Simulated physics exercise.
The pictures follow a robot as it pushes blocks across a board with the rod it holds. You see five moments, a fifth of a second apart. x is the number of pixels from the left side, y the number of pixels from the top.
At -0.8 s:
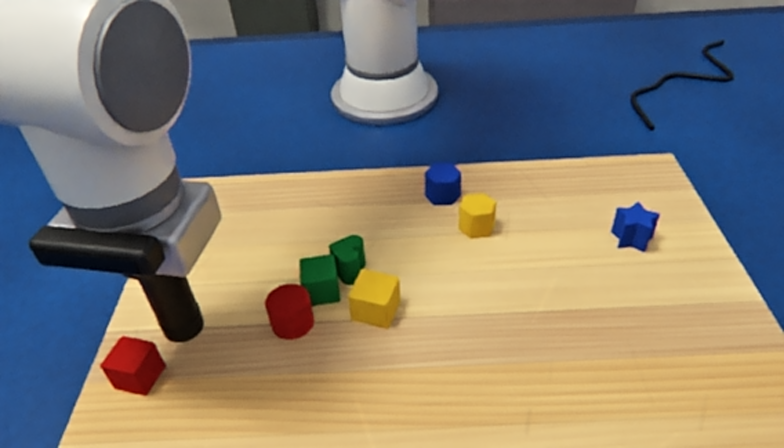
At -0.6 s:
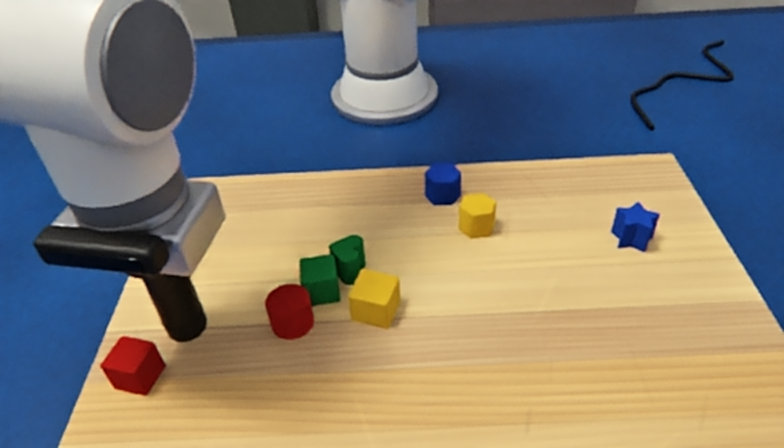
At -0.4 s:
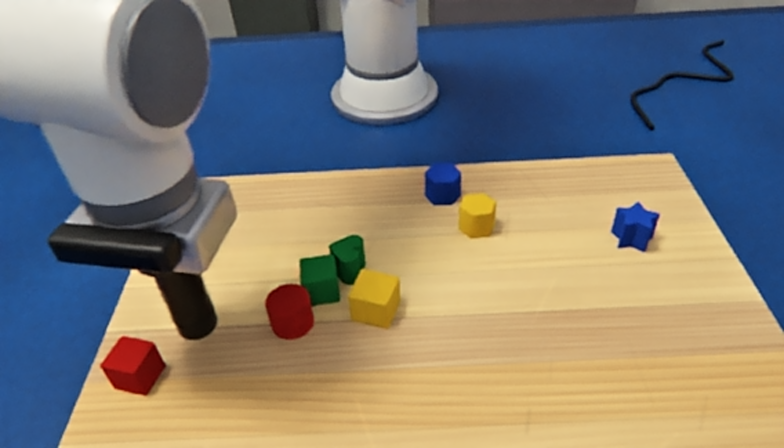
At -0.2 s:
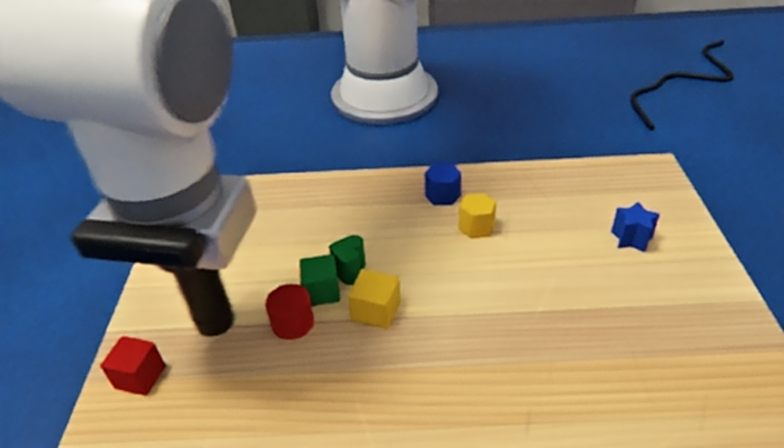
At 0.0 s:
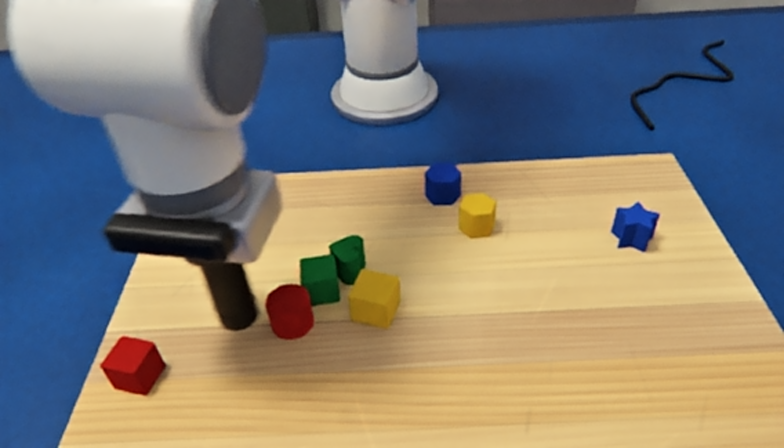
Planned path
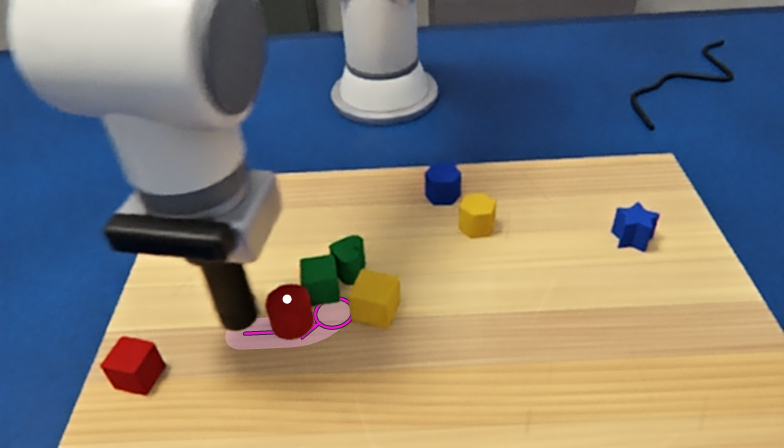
On a wooden board over a blue surface, a robot arm holding a black rod slid it right, away from a red cube and up close to a red round block, while the scattered colored blocks stayed still.
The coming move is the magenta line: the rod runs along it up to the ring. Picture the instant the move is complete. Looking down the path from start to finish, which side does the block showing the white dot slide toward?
Right-hand side.
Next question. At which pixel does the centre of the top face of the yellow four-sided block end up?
Its top centre is at about (412, 284).
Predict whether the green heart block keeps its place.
Here the green heart block moves off its spot.
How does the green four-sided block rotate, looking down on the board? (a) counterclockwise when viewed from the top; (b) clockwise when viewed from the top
a (counterclockwise when viewed from the top)
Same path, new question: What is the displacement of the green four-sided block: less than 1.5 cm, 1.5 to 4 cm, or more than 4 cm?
I'd go with 1.5 to 4 cm for this block.
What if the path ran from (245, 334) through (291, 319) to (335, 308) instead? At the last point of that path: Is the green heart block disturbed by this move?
It is shoved along.
Path on the board, from (245, 334) over (277, 332) and (308, 329) to (334, 313); the dot is on the red circular block.
On the path given first. Halfway along, rod (289, 314); red circular block (330, 298); green four-sided block (331, 263), turned 40° anticlockwise; green heart block (353, 242).
At the end, rod (331, 296); red circular block (370, 295); green four-sided block (334, 259), turned 50° anticlockwise; green heart block (355, 236); yellow four-sided block (412, 284), turned 45° anticlockwise.
